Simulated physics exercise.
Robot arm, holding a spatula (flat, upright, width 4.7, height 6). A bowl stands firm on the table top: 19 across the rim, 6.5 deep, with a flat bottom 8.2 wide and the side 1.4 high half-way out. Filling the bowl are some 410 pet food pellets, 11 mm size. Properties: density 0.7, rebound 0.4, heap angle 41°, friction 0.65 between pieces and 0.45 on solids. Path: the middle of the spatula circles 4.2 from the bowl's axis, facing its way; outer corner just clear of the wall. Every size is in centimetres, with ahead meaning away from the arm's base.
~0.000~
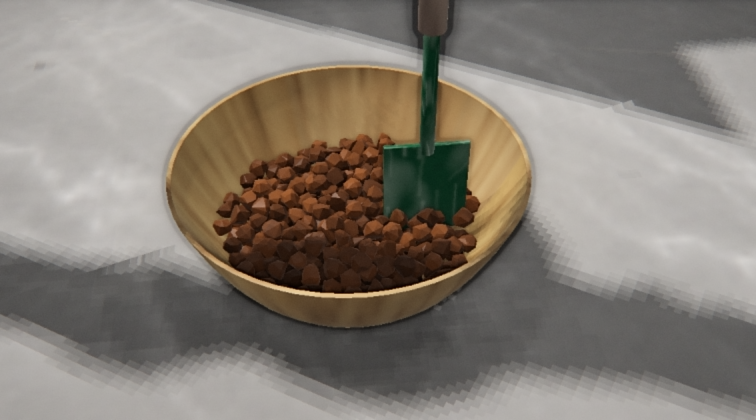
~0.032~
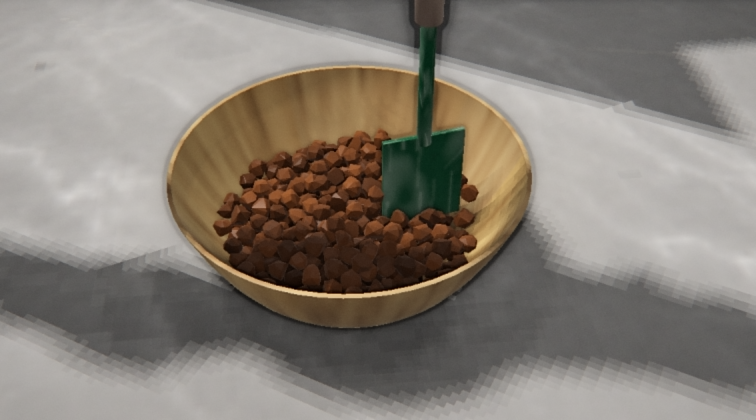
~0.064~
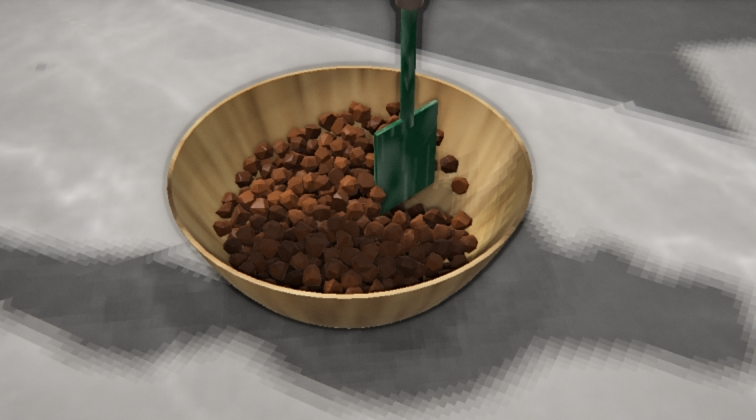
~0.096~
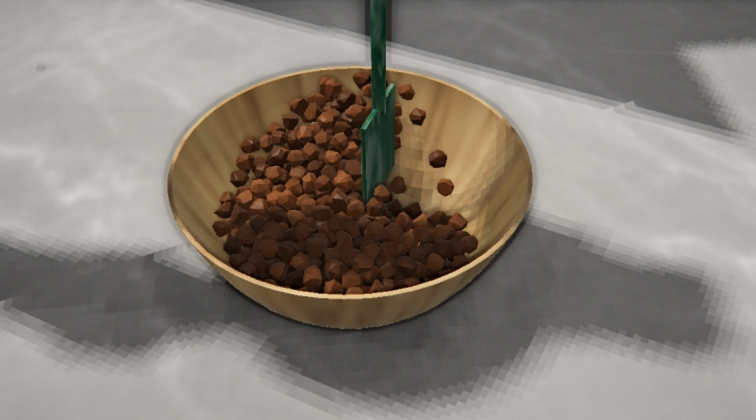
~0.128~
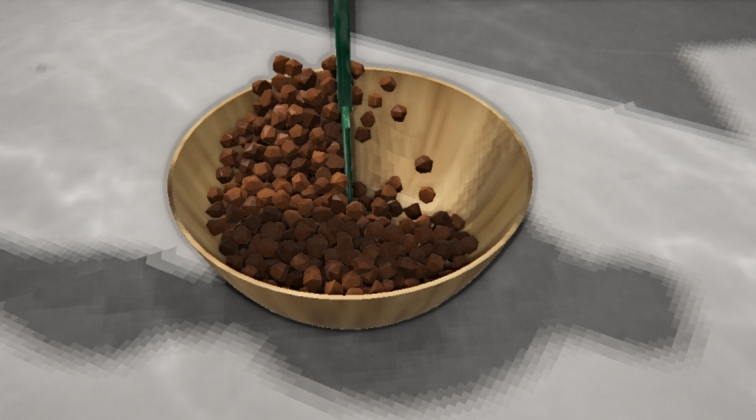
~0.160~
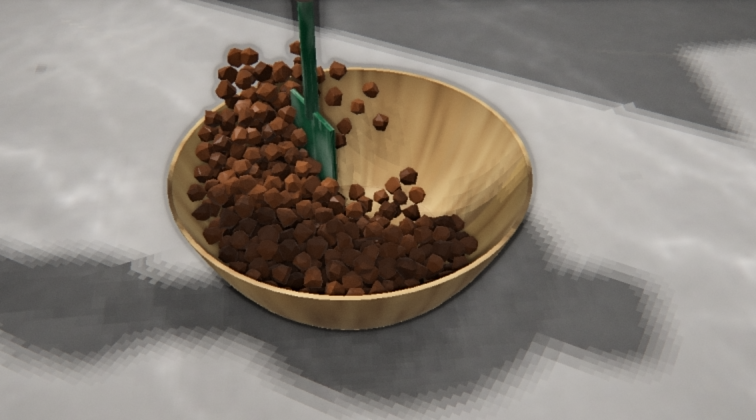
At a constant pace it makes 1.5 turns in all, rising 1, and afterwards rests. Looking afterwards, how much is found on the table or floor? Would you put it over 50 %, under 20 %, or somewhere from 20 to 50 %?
I would put it from 20 to 50 %.
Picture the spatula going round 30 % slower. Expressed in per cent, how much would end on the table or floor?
Then roughly 15 %.
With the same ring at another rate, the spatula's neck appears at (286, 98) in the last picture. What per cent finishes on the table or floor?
Some 45 %.
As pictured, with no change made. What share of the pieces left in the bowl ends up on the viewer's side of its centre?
Close to 50 in a hundred.
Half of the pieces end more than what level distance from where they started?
Roughly 10 cm, measured level.
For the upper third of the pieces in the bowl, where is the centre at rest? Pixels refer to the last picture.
Roughly at pixel (292, 235).
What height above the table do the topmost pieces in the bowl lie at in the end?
It reaches some 6.0 cm above the table.
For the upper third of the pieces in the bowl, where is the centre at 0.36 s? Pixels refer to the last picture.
About (421, 249) in the last picture.
By 0.36 s, 279° round, highest piece 10 above the table; 334 in the bowl, 37 on the table or floor, 35 in flight or on the tool.
By 0.55 s, 82° round, highest piece 10 above the table; 290 in the bowl, 100 on the table or floor, 16 in flight or on the tool.
By 0.85 s, 180° round, highest piece 6 above the table; 276 in the bowl, 130 on the table or floor.
By 1.55 s, 180° round, highest piece 6 above the table; 276 in the bowl, 130 on the table or floor.
Final count, 276 in the bowl, 130 on the table or floor. That is 32 % on the table or floor.
